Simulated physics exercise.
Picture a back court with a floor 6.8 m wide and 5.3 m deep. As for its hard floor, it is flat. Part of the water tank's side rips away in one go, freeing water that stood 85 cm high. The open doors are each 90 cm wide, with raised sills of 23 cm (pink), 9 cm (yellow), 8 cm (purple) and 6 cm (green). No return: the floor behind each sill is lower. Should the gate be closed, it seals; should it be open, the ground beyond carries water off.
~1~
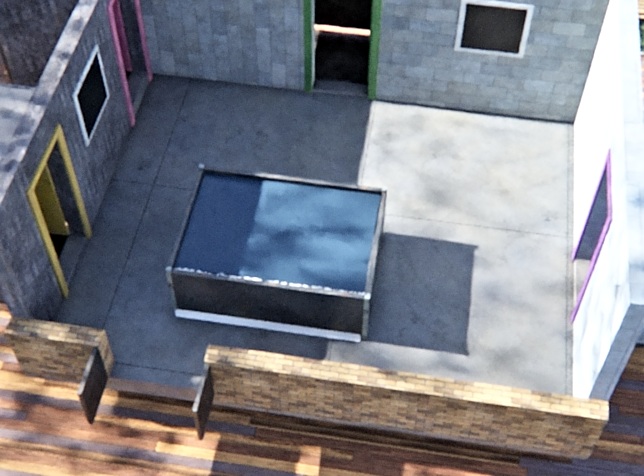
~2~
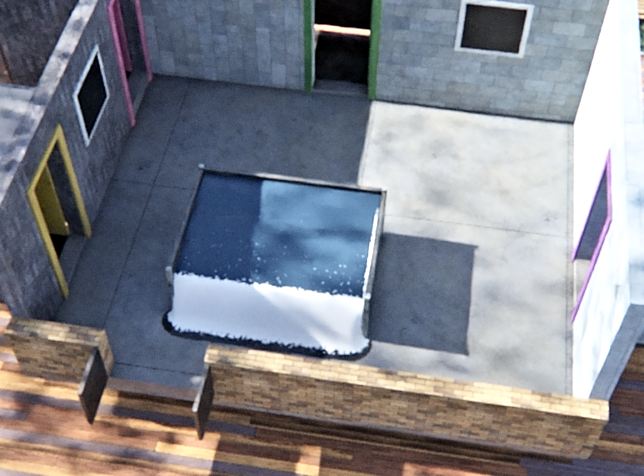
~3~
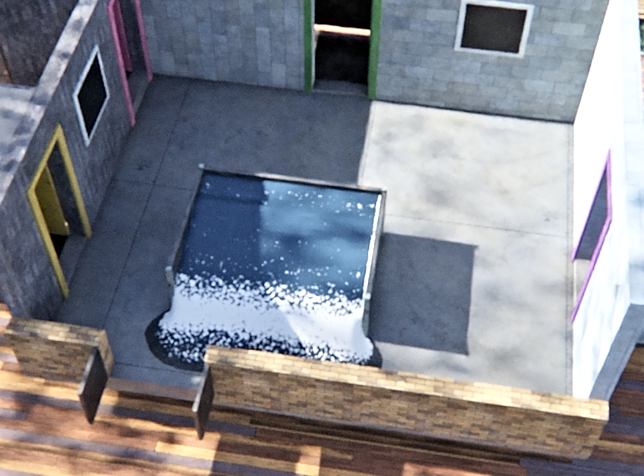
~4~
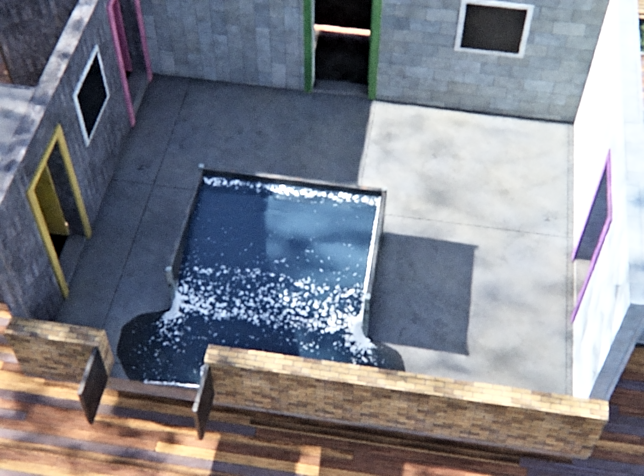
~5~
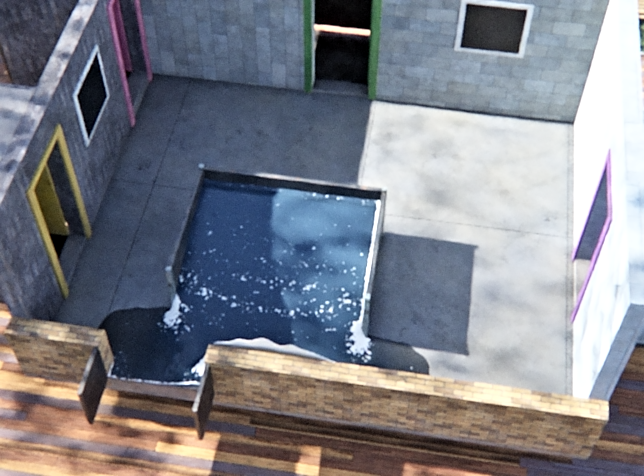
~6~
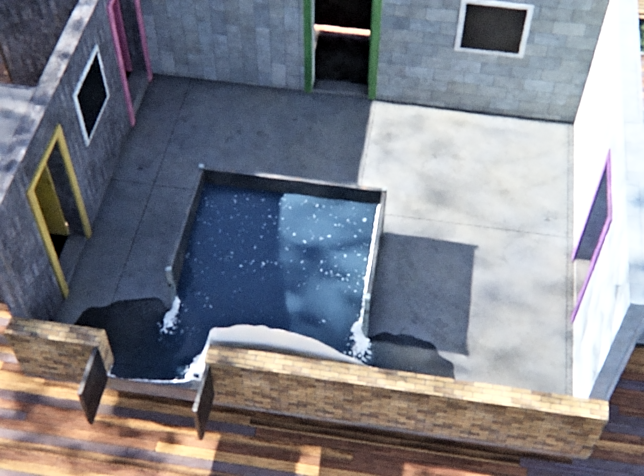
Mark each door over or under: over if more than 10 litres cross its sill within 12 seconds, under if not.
Marks: Pink door: Under; yellow door: Under; purple door: Over; green door: Under.
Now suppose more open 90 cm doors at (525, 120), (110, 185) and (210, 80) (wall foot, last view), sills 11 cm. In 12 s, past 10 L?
In that order: Beyond it, short of it, short of it.
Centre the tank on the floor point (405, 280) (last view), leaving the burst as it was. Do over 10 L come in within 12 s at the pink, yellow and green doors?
Then: Pink under, yellow over, green above.
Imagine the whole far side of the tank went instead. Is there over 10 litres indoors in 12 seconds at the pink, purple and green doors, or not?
Then pink would come out on the high side, purple on the low side and green on the high side.
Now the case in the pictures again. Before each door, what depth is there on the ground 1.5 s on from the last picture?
Pink 0 cm, yellow 7 cm, purple 18 cm, green 0 cm.
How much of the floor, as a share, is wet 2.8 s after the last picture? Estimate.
I'd say around 60 %.
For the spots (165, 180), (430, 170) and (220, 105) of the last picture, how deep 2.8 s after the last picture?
Depths in turn: Roughly 2, 0 and 0 centimetres.
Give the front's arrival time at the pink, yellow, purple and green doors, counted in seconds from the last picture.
So pink at 2.6 s, yellow at 1.1 s, purple at 0.9 s, and green at 3.8 s.
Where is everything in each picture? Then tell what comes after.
In the first picture, the water tank at (280, 233) is whole and still, 85 cm deep.
In the second picture, water pours out at (269, 308) and has run 1.3 m, to (169, 315); typically 11 cm deep outside, 85 cm at the water tank's back.
In the third picture, the front is at (153, 337), 1.5 m from the gap at (269, 311); 2.0 m2 of floor is under water; 82 cm left at the back of the water tank.
In the fourth picture, the front is at a hidden place, 1.9 m from the gap at (269, 313); 3.1 m2 of floor is under water; 74 cm left at the back of the water tank.
In the fifth picture, the front is at a hidden place, 2.3 m from the gap at (270, 313); 3.6 m2 of floor is under water; 73 cm left at the back of the water tank.
In the sixth picture, water pours out at (270, 314) and has run 2.7 m, to a hidden place; typically 27 cm deep outside, 66 cm at the water tank's back.
Then, 0.7 s after the last picture water covers 20 % of the floor and is deepest (55 cm) near (264, 382); pink door not reached, yellow door not reached, purple door not reached, green door not reached.
Then, 1.5 s after the last picture water covers 30 % of the floor and is deepest (42 cm) near (45, 350); pink door not reached, yellow door 7 cm at the sill, 0 L in, purple door 18 cm at the sill, 5 L in, green door not reached.
Then, 2.8 s after the last picture water covers 60 % of the floor and is deepest (23 cm) near (558, 123); pink door 2 cm at the sill, 0 L in, yellow door 8 cm at the sill, 1 L in, purple door 12 cm at the sill, 38 L in, green door not reached.
Then, 6.3 s after the last picture water covers 90 % of the floor and is deepest (13 cm) near (553, 424); pink door 6 cm at the sill, 0 L in, yellow door 4 cm at the sill, 2 L in, purple door 9 cm at the sill, 47 L in, green door 5 cm at the sill, 0 L in.
Then, 11.3 s after the last picture water covers 100 % of the floor and is deepest (11 cm) near (49, 338); pink door 9 cm at the sill, 0 L in, yellow door 7 cm at the sill, 2 L in, purple door 4 cm at the sill, 47 L in, green door 6 cm at the sill, 0 L in.
